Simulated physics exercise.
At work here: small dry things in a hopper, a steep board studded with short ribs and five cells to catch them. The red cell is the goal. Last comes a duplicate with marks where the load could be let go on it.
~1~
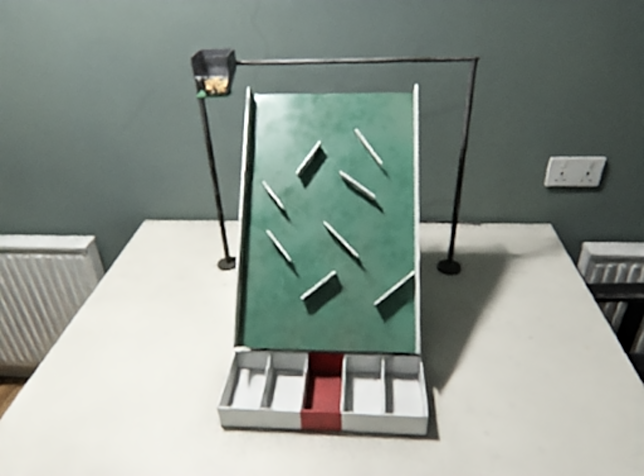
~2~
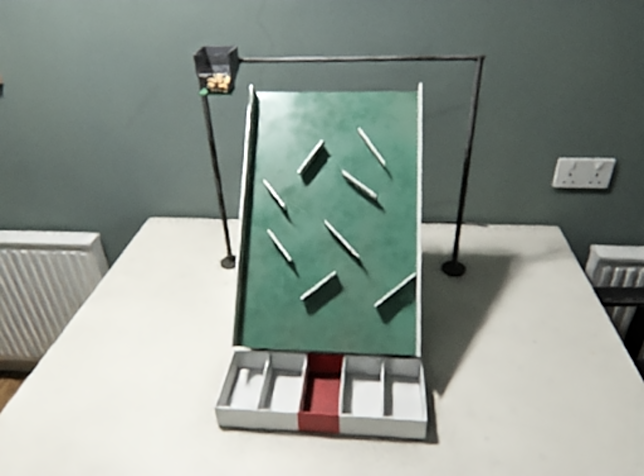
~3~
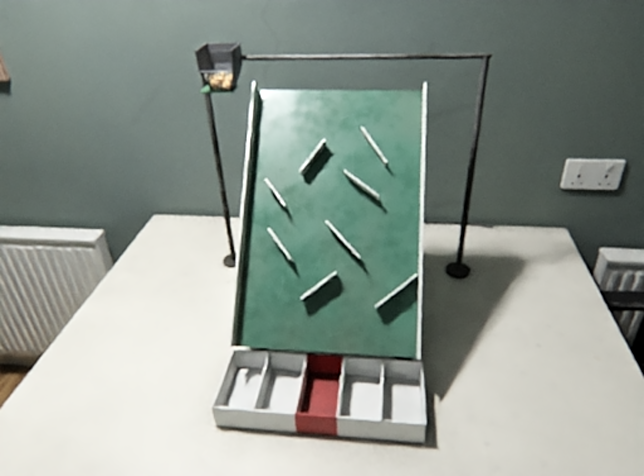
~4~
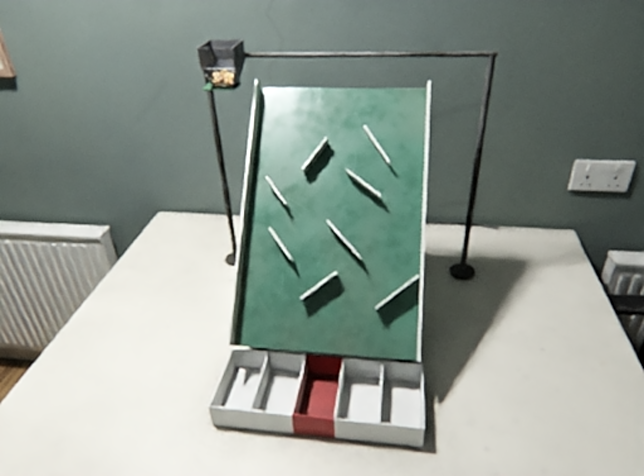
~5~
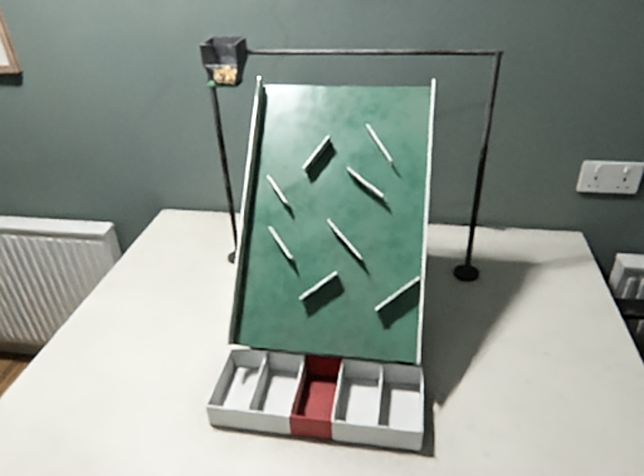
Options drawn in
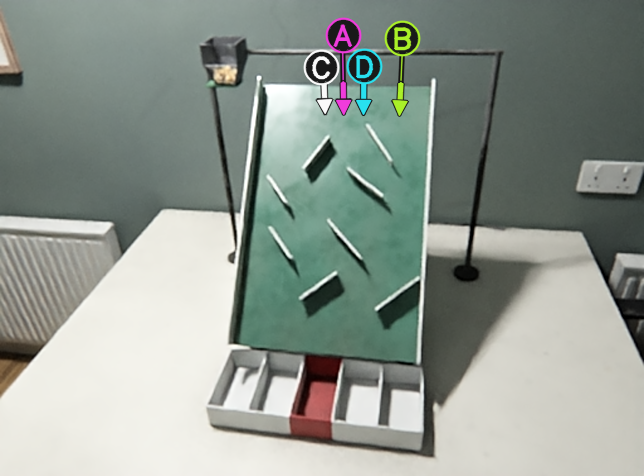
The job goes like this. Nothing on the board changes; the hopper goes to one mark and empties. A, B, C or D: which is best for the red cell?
Mark B.
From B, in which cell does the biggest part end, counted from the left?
The third.
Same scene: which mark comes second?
D it is.
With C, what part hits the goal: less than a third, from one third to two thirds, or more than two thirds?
It is less than a third.
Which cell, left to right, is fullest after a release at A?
The fourth.
On the marked copy, mark A meets the board at (343, 109); mark B meets the board at (399, 110); mark C meets the board at (324, 108); mark D meets the board at (363, 109).
With A, about a quarter in the red cell, most in other cells.
With B, about half in the red cell, about a third in other cells, a small part held on the board.
With C, a stray few in the red cell, nearly all in other cells.
With D, about a quarter in the red cell, about two thirds in other cells.
